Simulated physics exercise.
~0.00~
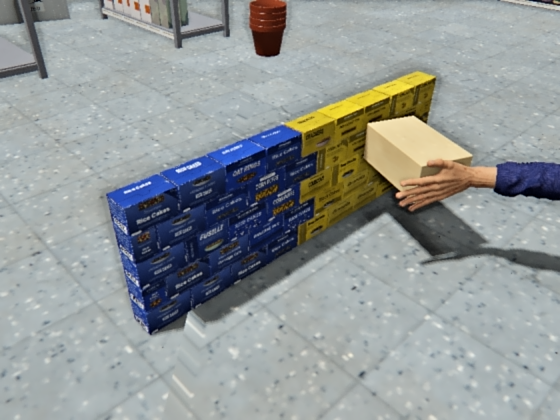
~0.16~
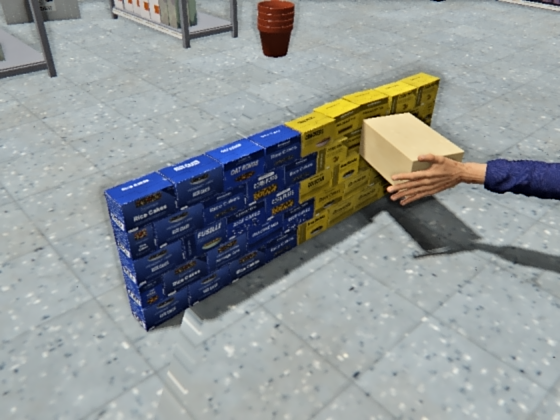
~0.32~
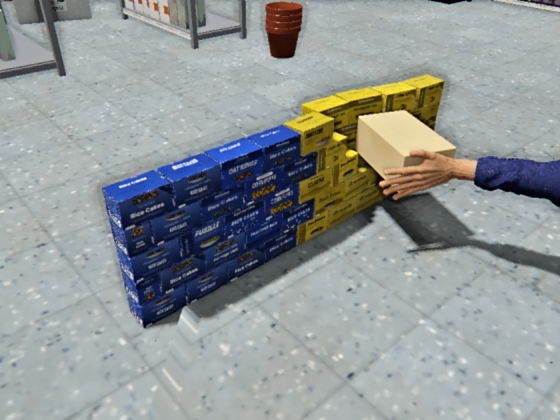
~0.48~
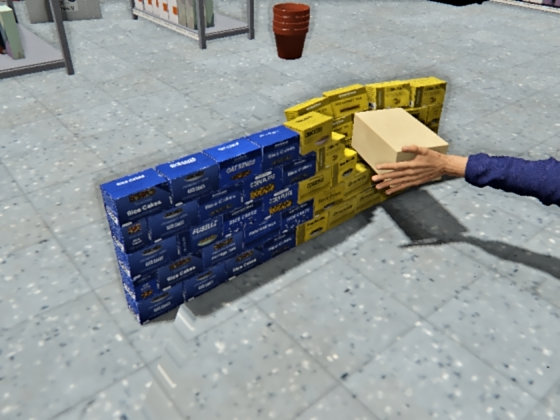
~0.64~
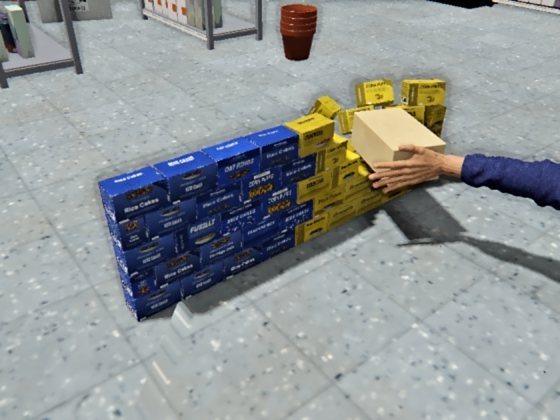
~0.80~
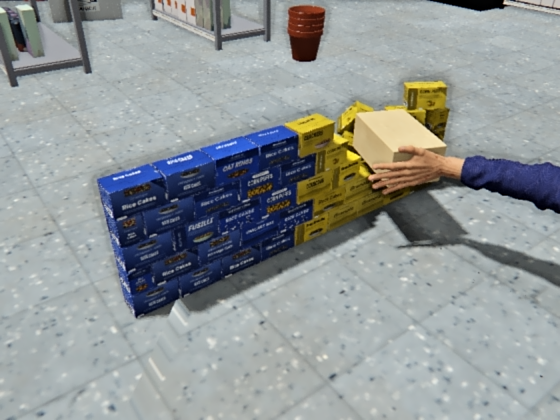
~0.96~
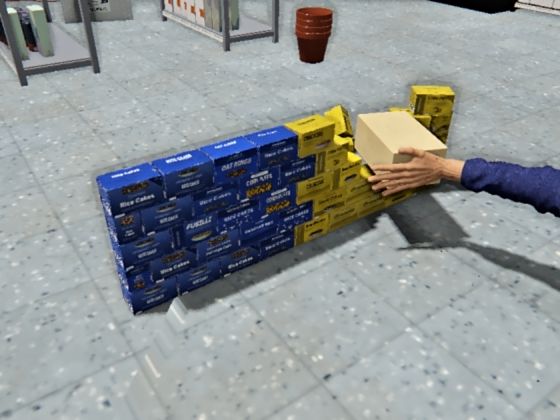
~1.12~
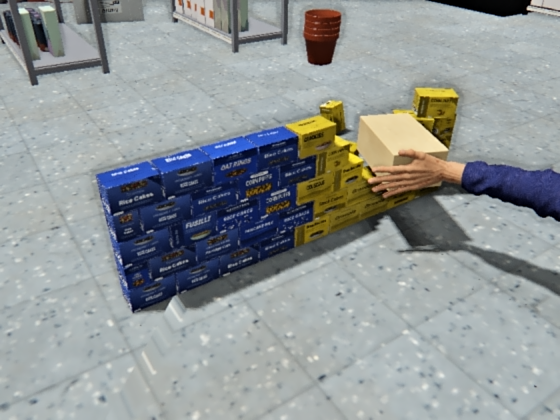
At the start, a low wall of stacked packets stands on a speckled floor, blue on the left and yellow on the right, while a hand holds a pale block against the yellow part. The hand pushes the block into the wall, and the upper yellow packets shift backward, bowing the top row. Gaps open, and several yellow packets tilt, turn and drop behind the block. The hand then stays nearly still as the last loose ones tumble out of sight. At the end, the yellow section has a ragged gap with a short stack standing at its far right, while the blue section remains intact.
